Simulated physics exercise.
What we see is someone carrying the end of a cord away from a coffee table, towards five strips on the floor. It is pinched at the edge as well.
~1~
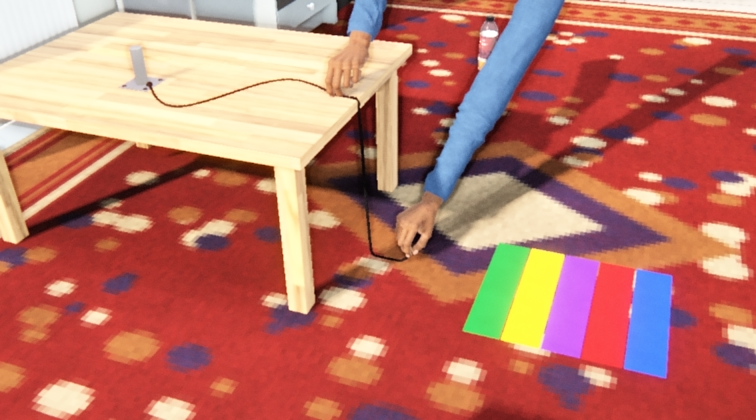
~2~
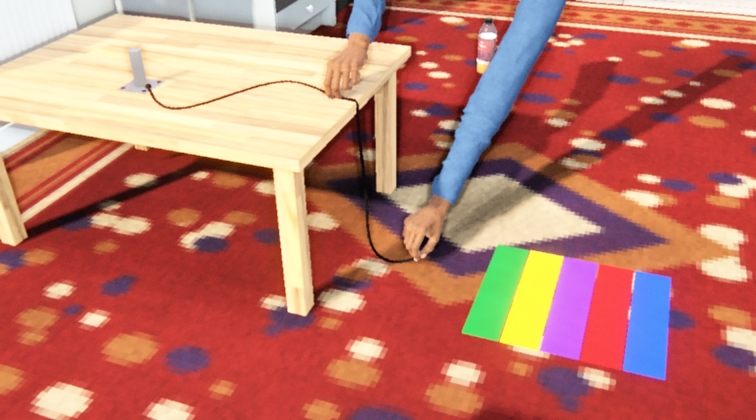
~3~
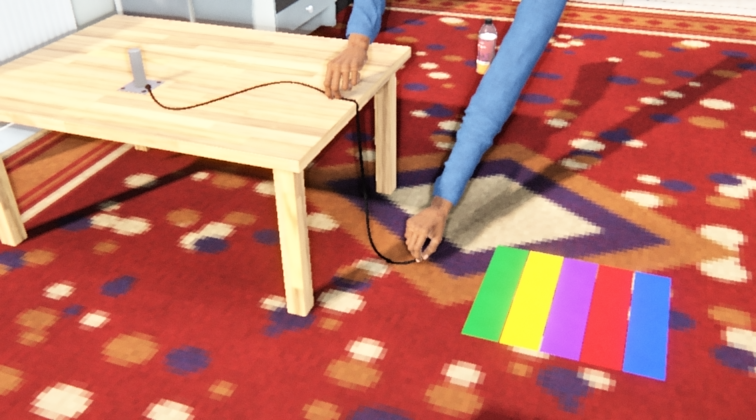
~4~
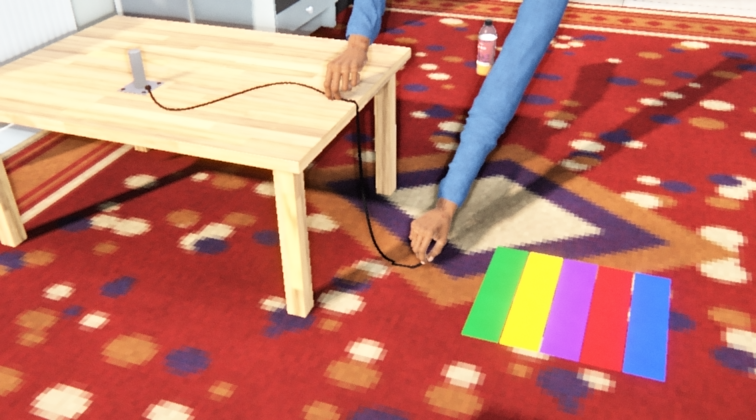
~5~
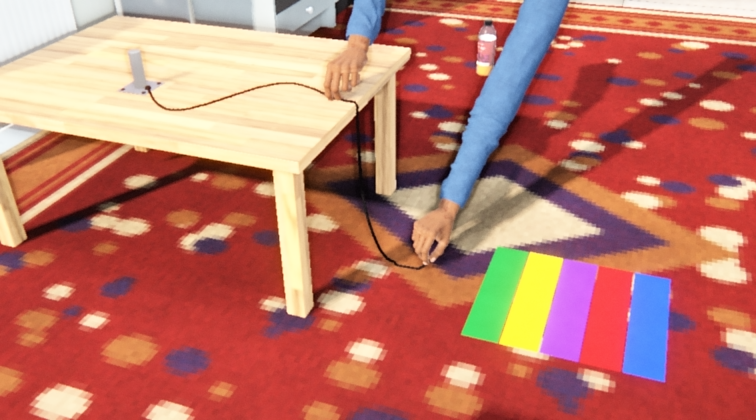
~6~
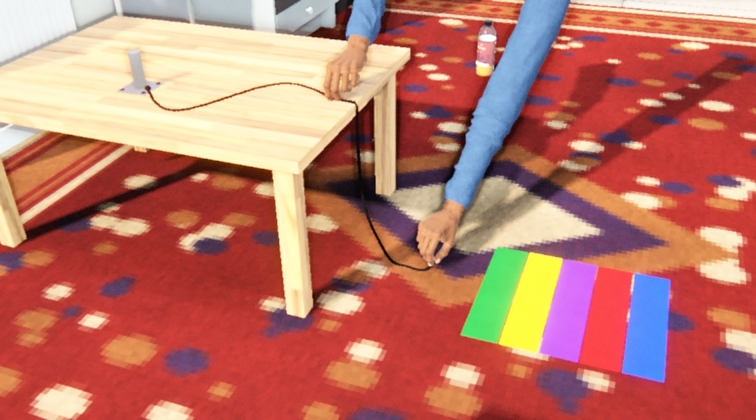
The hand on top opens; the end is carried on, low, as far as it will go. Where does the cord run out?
It gets as far as the red strip.
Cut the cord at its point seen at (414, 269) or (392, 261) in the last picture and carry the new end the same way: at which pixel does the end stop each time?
The places are (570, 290) and (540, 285).
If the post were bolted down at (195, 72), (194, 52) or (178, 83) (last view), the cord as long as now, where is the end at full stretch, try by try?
The places are (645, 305), (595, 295) and (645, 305).
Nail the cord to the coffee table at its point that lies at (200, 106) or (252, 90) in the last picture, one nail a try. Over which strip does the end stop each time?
In that order: Purple; yellow.
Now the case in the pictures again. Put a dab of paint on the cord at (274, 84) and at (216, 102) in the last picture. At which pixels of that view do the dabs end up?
At (317, 105), then (252, 99).
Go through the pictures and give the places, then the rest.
End (411, 252); green (487, 317); yellow (526, 325); purple (564, 334); red (605, 343); blue (647, 352), in the first picture.
End (419, 256); cord through (155, 99) (220, 98) (293, 82) (354, 102) (364, 176) (371, 243), in the second picture.
End (422, 257), in the third picture.
End (426, 259); cord through (155, 101) (220, 100) (293, 83) (354, 103) (361, 178) (376, 245), in the fourth picture.
End (429, 260), in the fifth picture.
End (434, 261); cord through (155, 101) (220, 100) (293, 84) (353, 104) (361, 178) (381, 245), in the sixth picture.
Soon after, end near (526, 280); over yellow.
Then, end near (577, 291); over purple.
At full stretch, end near (608, 297); over red. The red one.
